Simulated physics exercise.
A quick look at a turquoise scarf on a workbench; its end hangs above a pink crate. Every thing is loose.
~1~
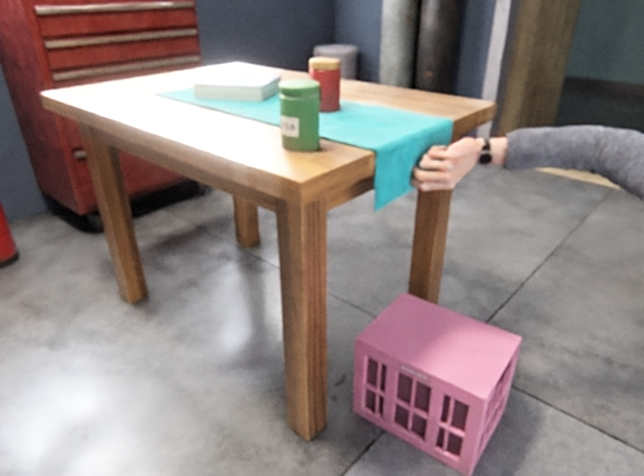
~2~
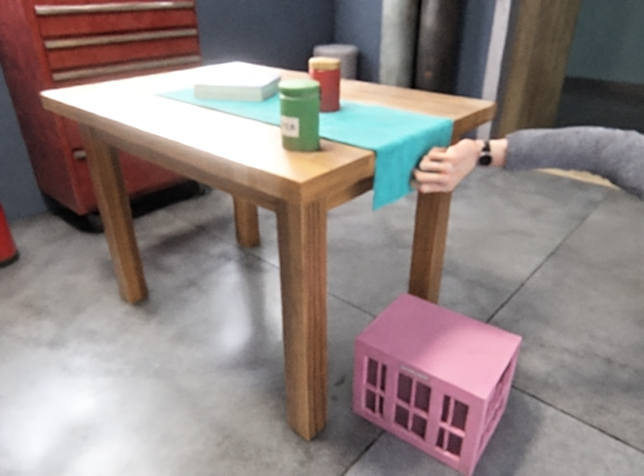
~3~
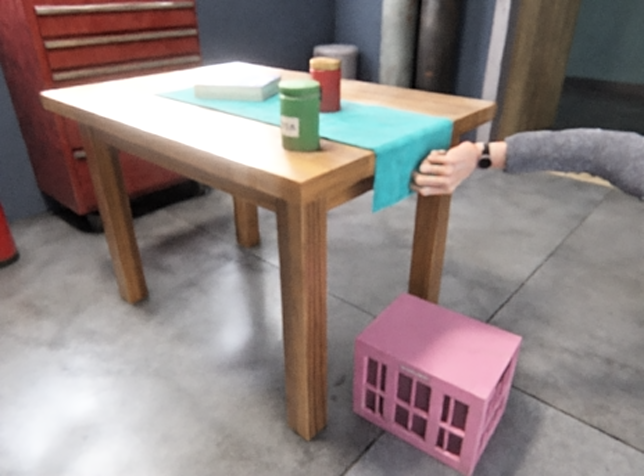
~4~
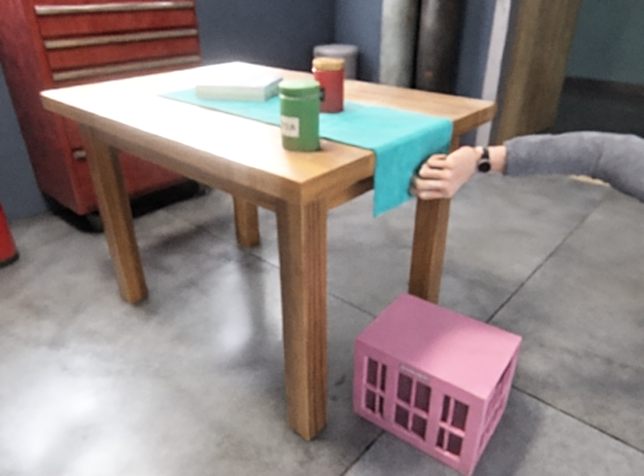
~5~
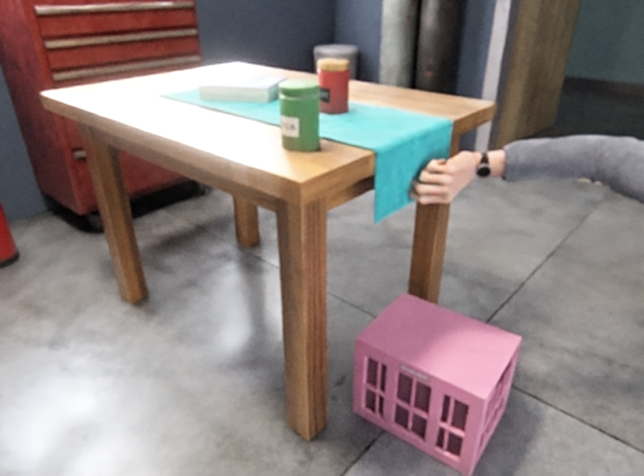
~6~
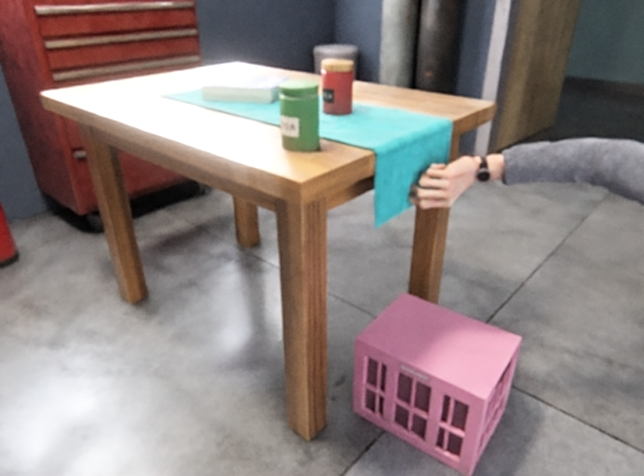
In a workshop, a hand tugged the hanging end of a turquoise cloth slightly downward over a wooden table's edge, and the red jar shifted a little right while the green jar stayed put.
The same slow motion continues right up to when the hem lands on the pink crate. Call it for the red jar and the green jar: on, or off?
The red jar off, the green jar on.
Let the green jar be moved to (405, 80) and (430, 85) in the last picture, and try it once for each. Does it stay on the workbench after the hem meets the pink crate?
First place: Is safe; second place: Keeps clear of the edge.
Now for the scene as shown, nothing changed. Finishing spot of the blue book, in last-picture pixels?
Its centre ends up at (335, 106).
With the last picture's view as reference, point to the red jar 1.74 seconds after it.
It is roughly at (462, 304).
Then, 0.80 s on from there, hem going down; red jar carried along near (385, 96); green jar in place.
Then, 1.74 s on from there, hem on the crate; red jar down below near (462, 303); green jar in place.
In the end, hem on the crate; red jar down below near (462, 303); green jar in place. The red jar goes over the edge and the green jar keeps clear of the edge.
